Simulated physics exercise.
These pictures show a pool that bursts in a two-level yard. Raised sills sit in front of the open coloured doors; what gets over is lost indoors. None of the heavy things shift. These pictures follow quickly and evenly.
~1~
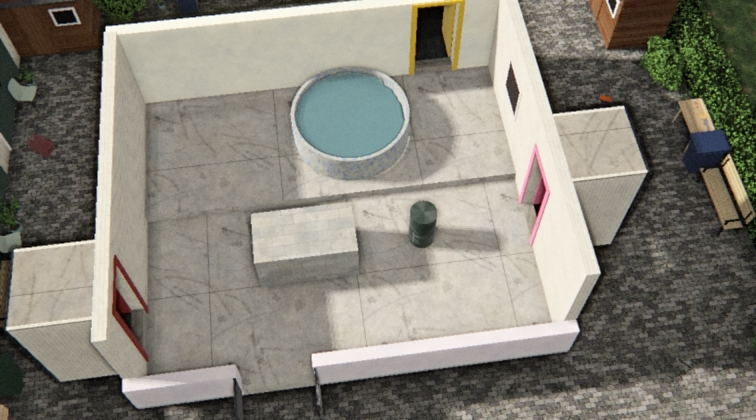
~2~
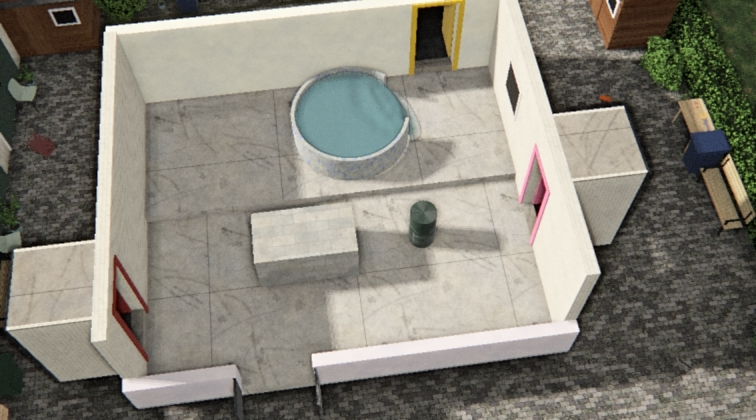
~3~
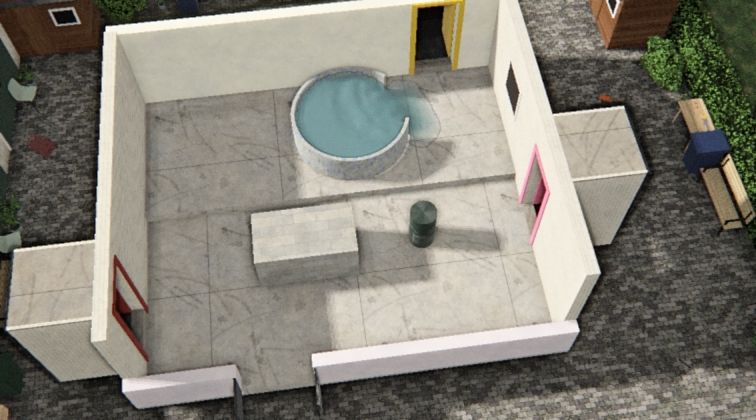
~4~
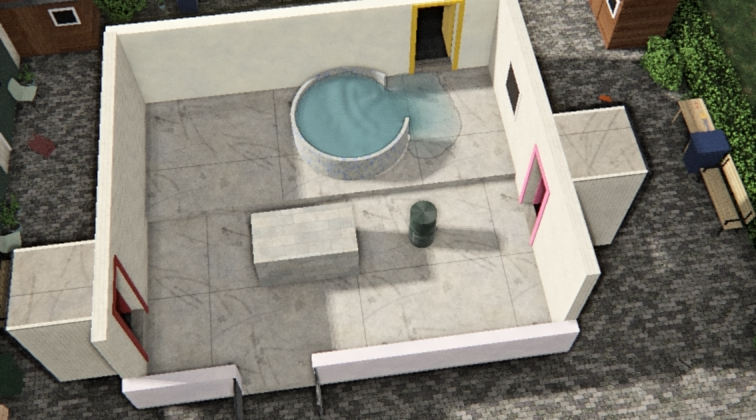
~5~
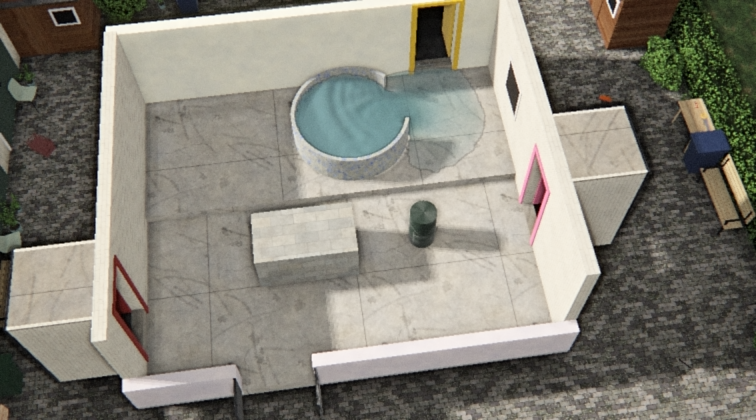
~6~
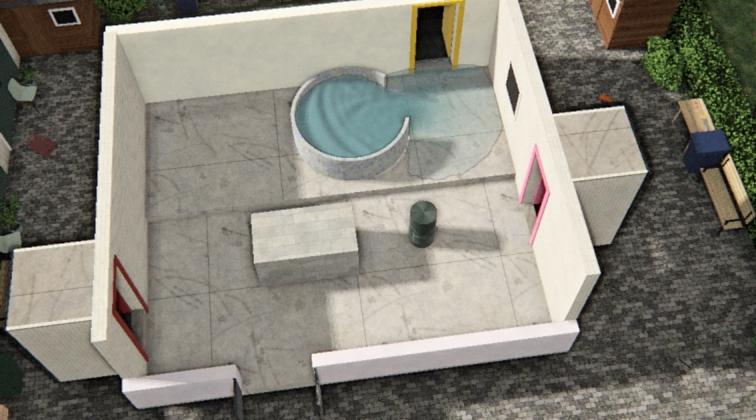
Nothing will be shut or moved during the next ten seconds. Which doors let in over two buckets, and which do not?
Here is how it goes: The red door does not, the yellow door does, the pink door does.
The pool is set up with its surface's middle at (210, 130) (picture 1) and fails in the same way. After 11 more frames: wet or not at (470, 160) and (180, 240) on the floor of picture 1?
The first spot is swamped and the second is untouched.
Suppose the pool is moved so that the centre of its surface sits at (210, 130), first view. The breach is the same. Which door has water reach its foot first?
The door in question is the yellow-painted one.
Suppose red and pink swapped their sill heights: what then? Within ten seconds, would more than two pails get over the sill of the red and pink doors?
The red door exceeds the limit and the pink door remains below the limit.
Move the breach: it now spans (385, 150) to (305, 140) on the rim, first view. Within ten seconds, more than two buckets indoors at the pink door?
Note: Pink door crosses the line.
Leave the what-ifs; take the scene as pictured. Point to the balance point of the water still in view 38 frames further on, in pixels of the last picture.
I'd place it roughly at (418, 191).
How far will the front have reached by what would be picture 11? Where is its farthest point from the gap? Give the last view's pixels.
My pick would be pixel (519, 195).
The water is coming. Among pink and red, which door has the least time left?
I'd say the pink door.
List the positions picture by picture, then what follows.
The first frame shows the pool at (350, 114) is whole and still.
In the second frame, water pours out at (401, 109) and has run to (411, 139).
In the third frame, water pours out at (401, 110) and has run to a hidden place.
In the fourth frame, water pours out at (401, 111) and has run to (427, 73).
In the fifth frame, water pours out at (401, 111) and has run to (457, 70).
In the sixth frame, water pours out at (401, 110) and has run to (480, 67).
A moment on, water covers 15 % of the floor; the red door not reached, the yellow door under two buckets in, the pink door not reached.
Next, water covers 15 % of the floor; the red door not reached, the yellow door over two buckets in, the pink door wet at the sill, nothing in.
Then, water covers 35 % of the floor; the red door not reached, the yellow door far over two buckets in, the pink door under two buckets in.
Later, water covers 60 % of the floor; the red door not reached, the yellow door far over two buckets in, the pink door over two buckets in.
In the end, water covers 80 % of the floor; the red door wet at the sill, nothing in, the yellow door far over two buckets in, the pink door over two buckets in.
